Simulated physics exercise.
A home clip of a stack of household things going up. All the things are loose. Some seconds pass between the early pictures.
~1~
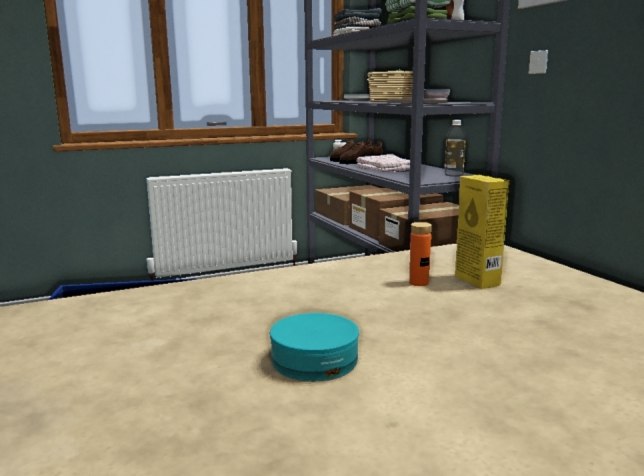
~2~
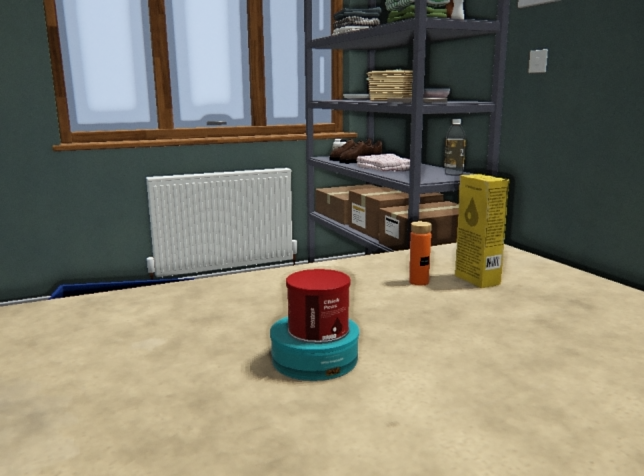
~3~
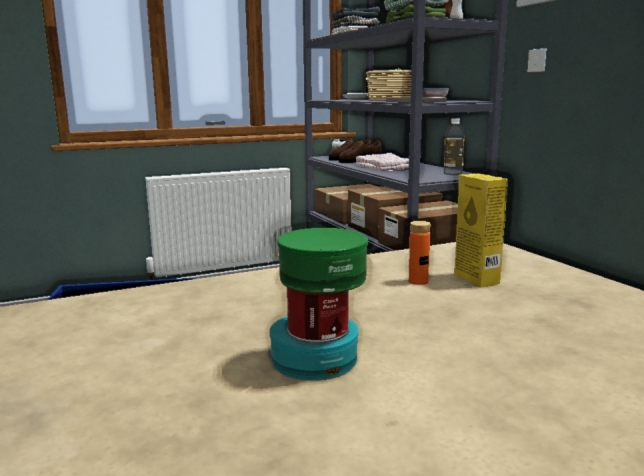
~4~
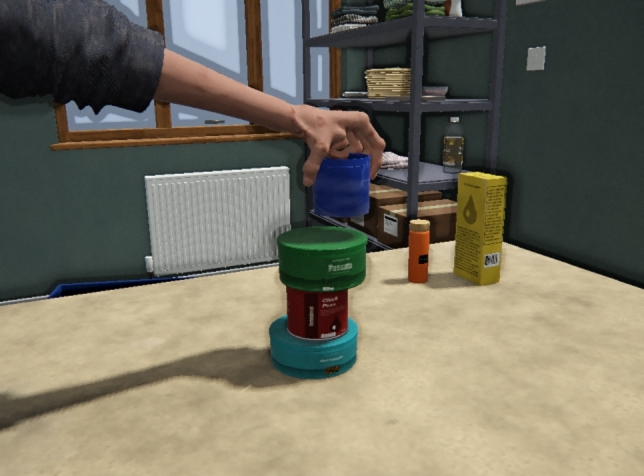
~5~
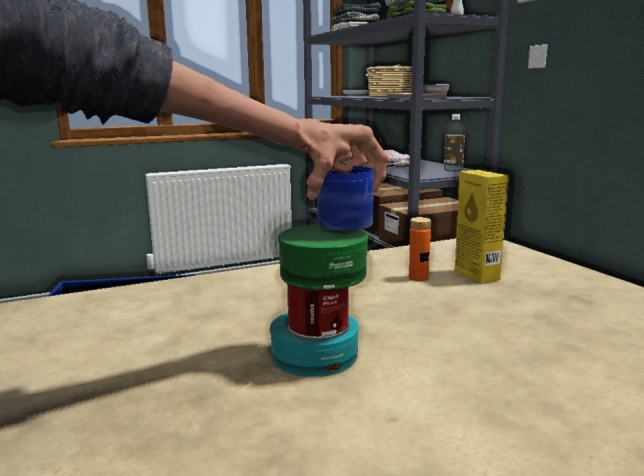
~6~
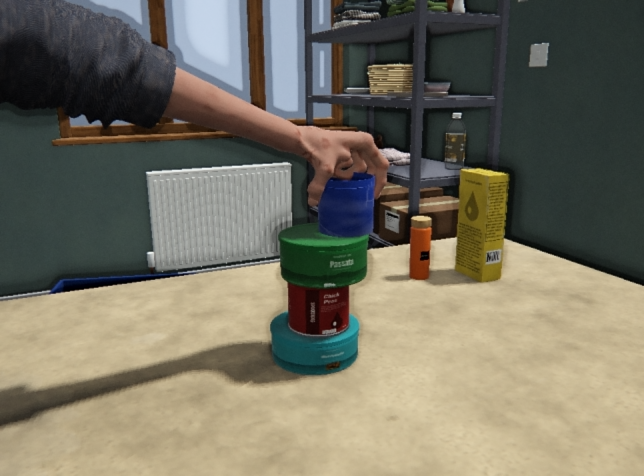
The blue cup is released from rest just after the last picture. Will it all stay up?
Here the pile stays up.
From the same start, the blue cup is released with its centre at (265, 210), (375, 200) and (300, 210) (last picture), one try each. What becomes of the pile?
First, it loses its balance; second, it gives way; third, it holds.
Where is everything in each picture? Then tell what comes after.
In the first frame, the last thing is not in view yet; turquoise tub (315, 346).
In the second frame, the last thing is not in view yet; yellow carton (481, 230).
In the third frame, the last thing is not in view yet; red tub (318, 305).
In the fourth frame, still above its spot; blue cup (342, 184); green tub (322, 258).
In the fifth frame, still above its spot; blue cup (345, 197); orange shaker (420, 249).
In the sixth frame, set down, still held; blue cup (346, 204); turquoise tub (315, 339).
Then, 0.20 s past the last view, nothing moves.
Then, 0.50 s past the last view, blue cup resting near (346, 204).
Finally, all 6 still in place. Final places as the last picture's camera would see them, blue cup near (346, 204). The pile holds.
